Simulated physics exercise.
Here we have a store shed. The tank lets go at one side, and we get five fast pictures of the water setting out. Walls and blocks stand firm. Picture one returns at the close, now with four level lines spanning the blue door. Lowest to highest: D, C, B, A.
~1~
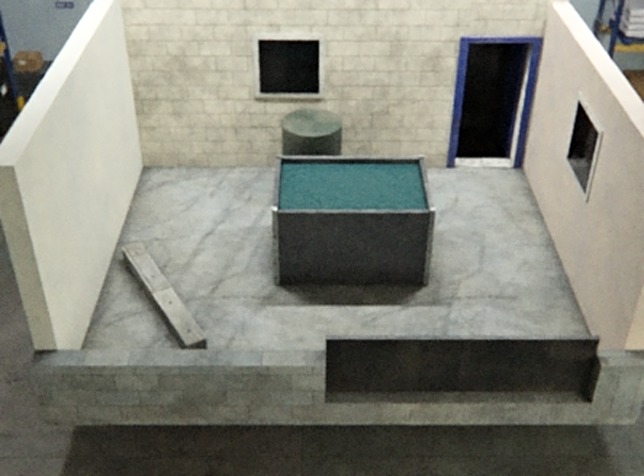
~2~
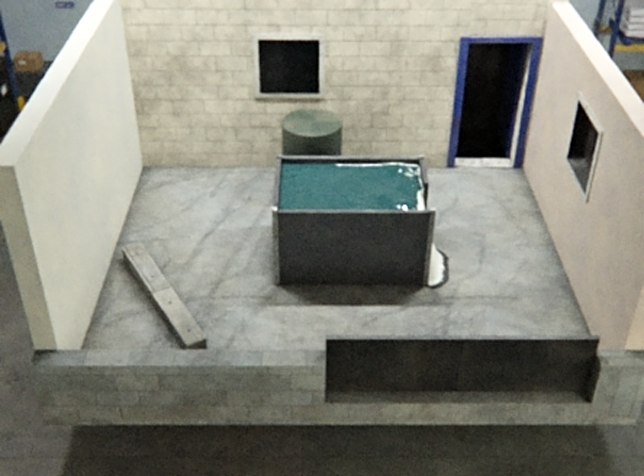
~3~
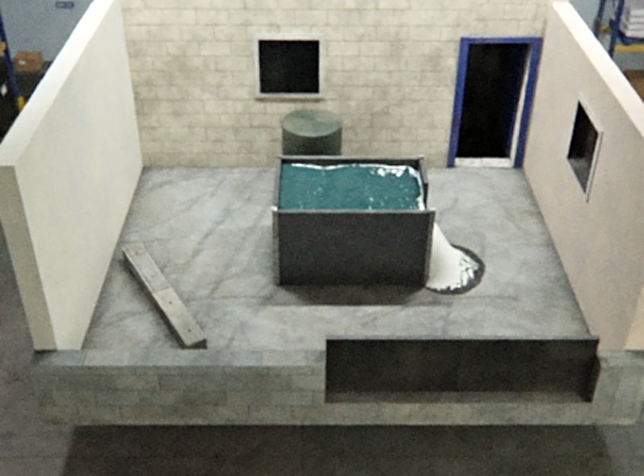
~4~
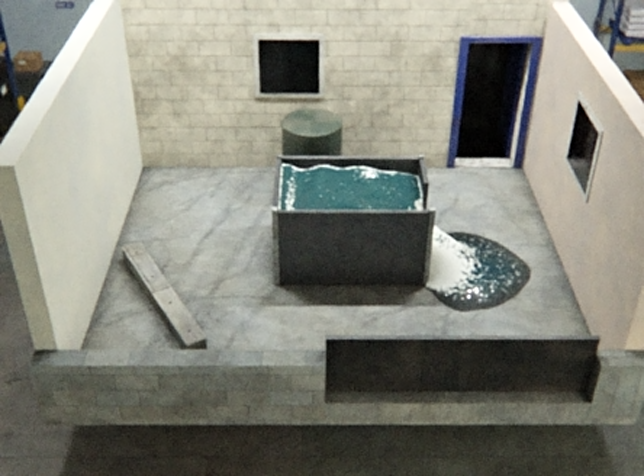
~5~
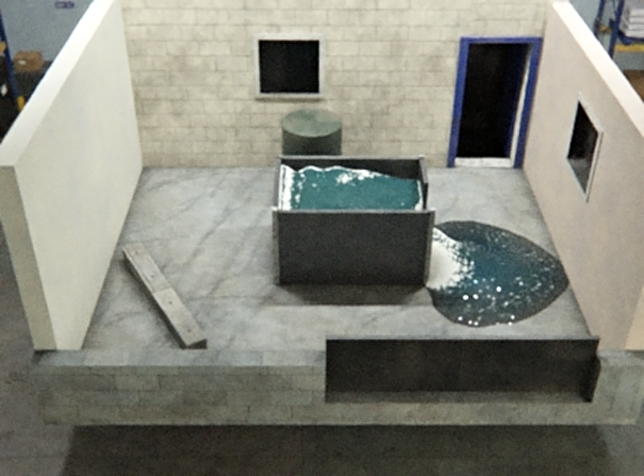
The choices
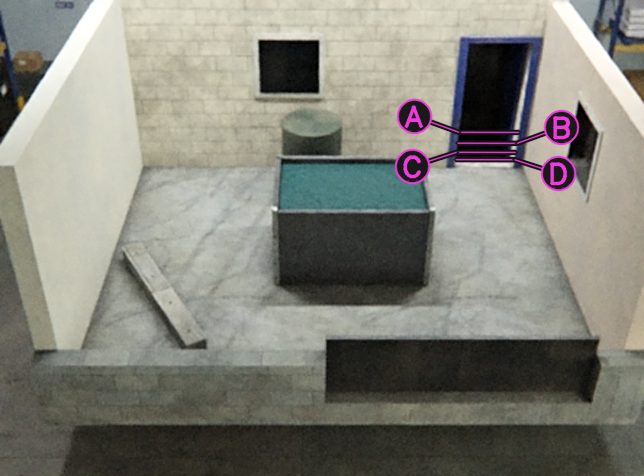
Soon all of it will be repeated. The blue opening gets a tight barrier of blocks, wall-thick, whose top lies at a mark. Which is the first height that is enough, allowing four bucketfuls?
The limit is C.
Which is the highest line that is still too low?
It is D.
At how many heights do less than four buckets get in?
Three of them.
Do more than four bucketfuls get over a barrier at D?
Yes, that goes wrong.
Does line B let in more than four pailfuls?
No.
In magenta, A at (488, 132); B at (487, 143); C at (486, 152); D at (485, 159); from the bottom up D, C, B, A.
With A, nothing gets over.
With B, nothing gets over.
With C, a bucket or two gets in.
With D, about 11 bucketfuls get in.
